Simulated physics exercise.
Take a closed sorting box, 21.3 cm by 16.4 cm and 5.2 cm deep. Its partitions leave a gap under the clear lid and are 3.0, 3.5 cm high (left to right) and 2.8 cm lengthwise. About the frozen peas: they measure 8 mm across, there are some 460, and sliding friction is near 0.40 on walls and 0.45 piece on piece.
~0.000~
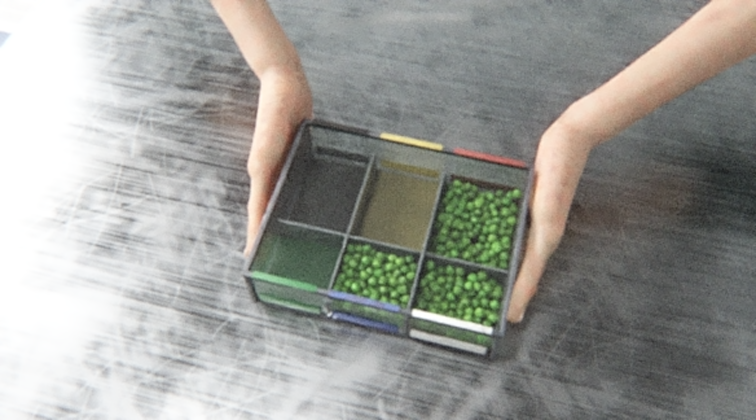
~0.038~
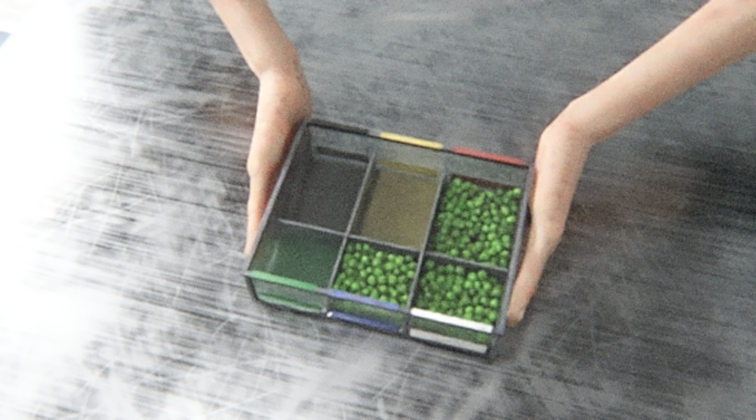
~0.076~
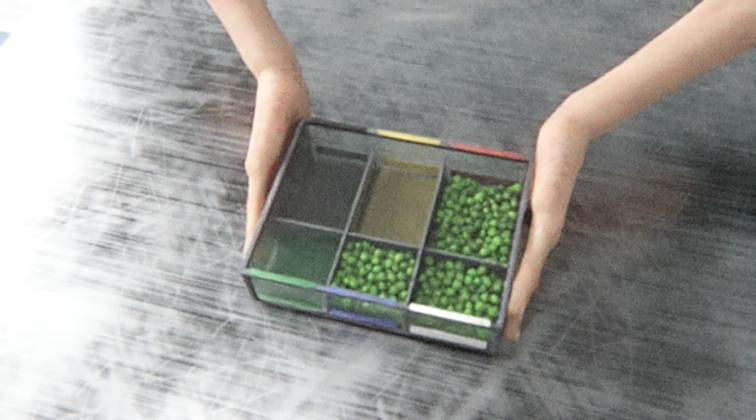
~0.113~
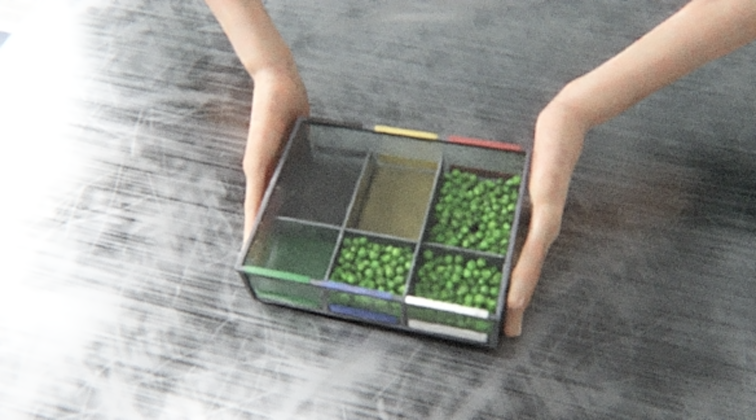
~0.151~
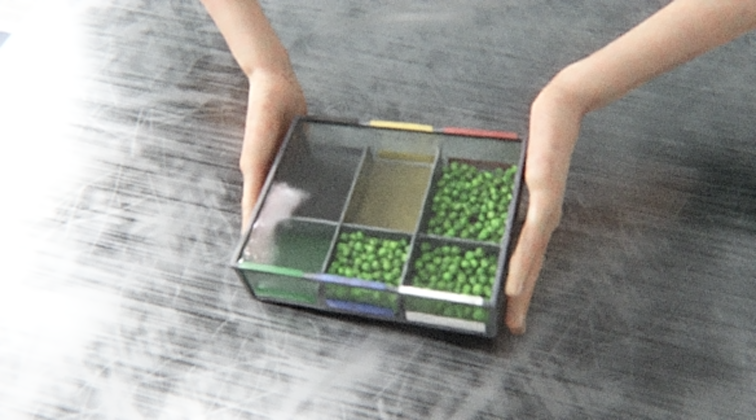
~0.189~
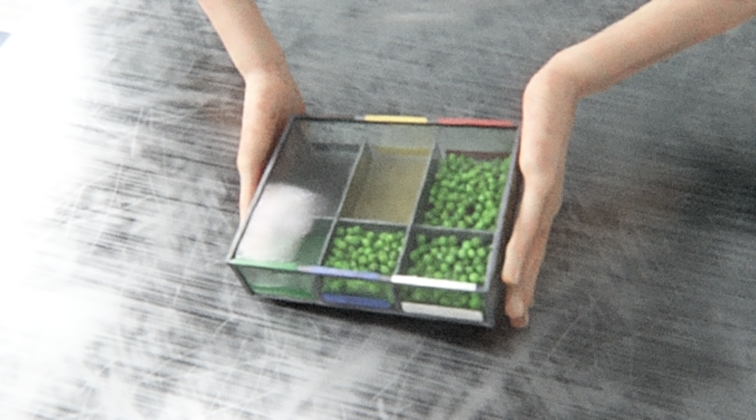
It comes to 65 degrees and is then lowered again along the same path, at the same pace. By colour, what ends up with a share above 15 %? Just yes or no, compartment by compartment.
Red compartment gets a yes, blue compartment gets a yes, green compartment gets a no, yellow compartment gets a no, white compartment gets a yes, black compartment gets a no.
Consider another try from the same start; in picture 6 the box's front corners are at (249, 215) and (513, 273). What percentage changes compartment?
Estimate: Near 20 %.
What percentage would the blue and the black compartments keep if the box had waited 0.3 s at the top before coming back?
That would leave blue with 25 percent and black with 10 percent.
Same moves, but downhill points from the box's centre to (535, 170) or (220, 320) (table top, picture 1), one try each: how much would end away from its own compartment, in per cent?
Roughly 15 % for the first direction, roughly 20 % for the second.
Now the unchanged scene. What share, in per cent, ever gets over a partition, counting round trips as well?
Roughly 20 %.
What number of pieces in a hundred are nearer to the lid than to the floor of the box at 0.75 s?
Roughly 20 per cent.
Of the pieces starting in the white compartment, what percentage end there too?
I'd put it at roughly 80 per cent.
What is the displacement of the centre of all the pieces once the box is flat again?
It moves around 3.0 centimetres.
Then, at 0.75 s, tilt 65 degrees; red 35 %, blue 35 %, white 30 %.
Then, at 1.12 s, tilt 28 degrees; red 30 %, blue 30 %, green 5 %, yellow 5 %, white 25 %, black 5 %.
After 1.59 s, tilt 0 degrees; red 30 %, blue 30 %, green 5 %, yellow 5 %, white 25 %, black 5 %.
In the end, at 2.0 s, red 30 %, blue 30 %, green 5 %, yellow 5 %, white 25 %, black 5 %.
